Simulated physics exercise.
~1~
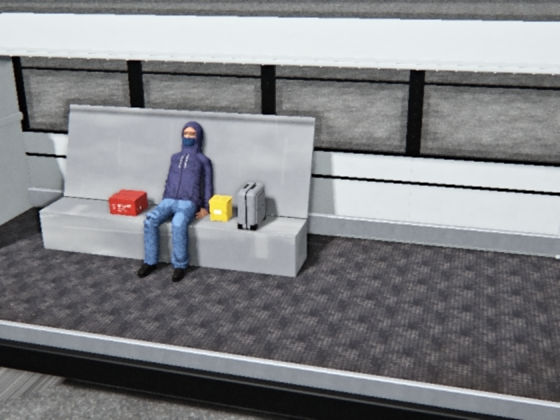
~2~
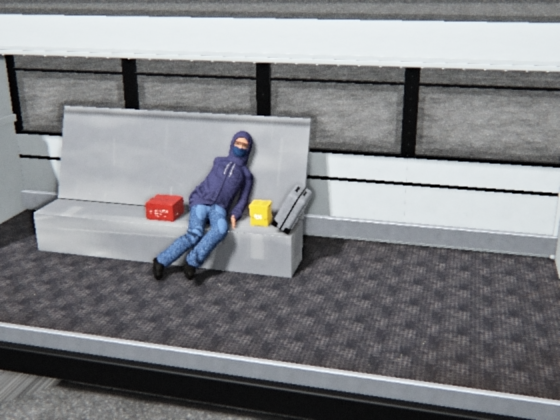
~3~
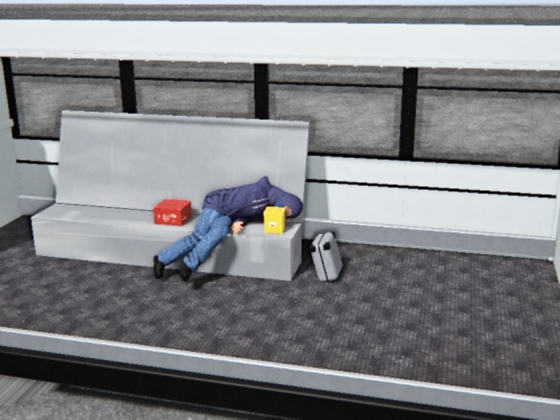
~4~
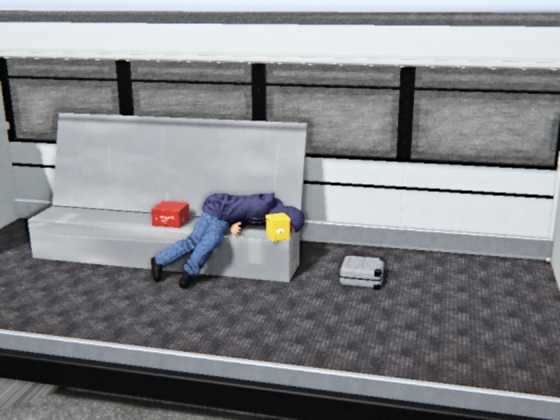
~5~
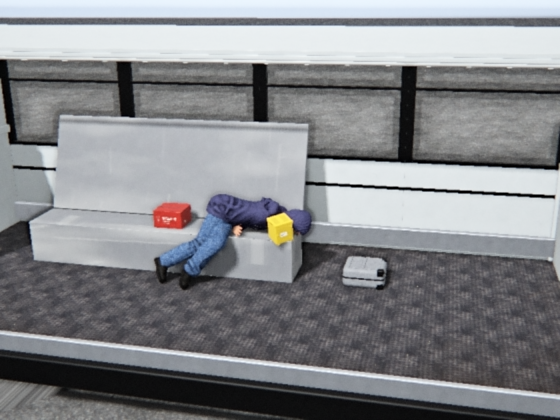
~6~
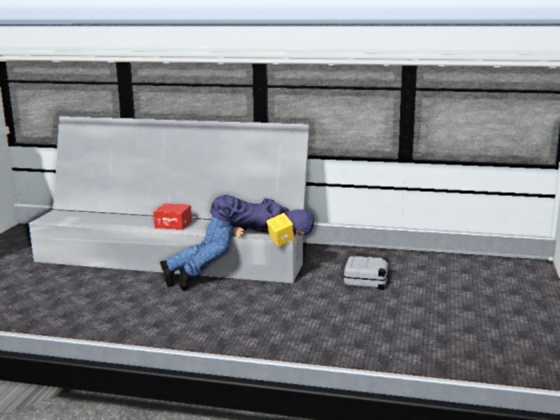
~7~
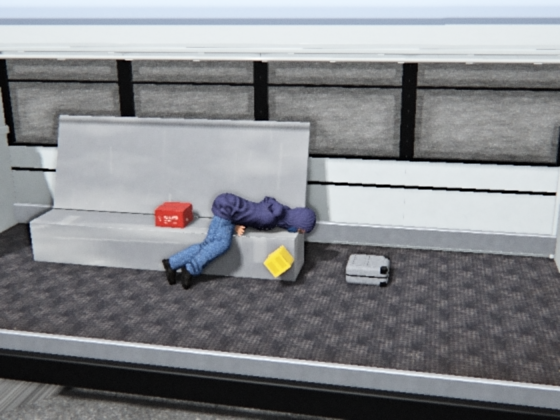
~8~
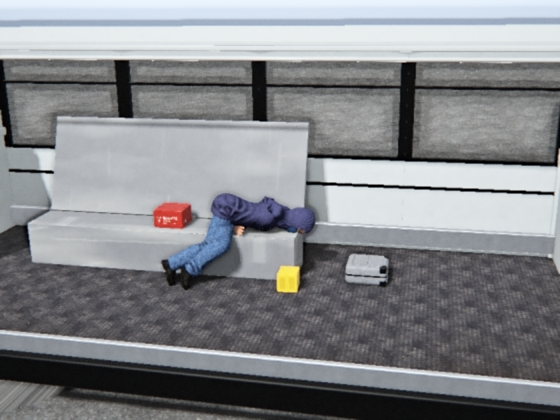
A masked figure in a purple hooded jacket and blue jeans sits on a pale grey bench in a carpeted, windowed carriage, seen from the front and slightly above. A red carton rests to the left, with a yellow tub and an upright grey case to the right. The figure tips right as the carton and tub slide that way and the case leans, then drops off the bench end onto its side on the floor. The figure slumps sideways along the seat, head by the tub. The tub slowly tilts and falls off the front edge, while carton and figure stay on the bench.
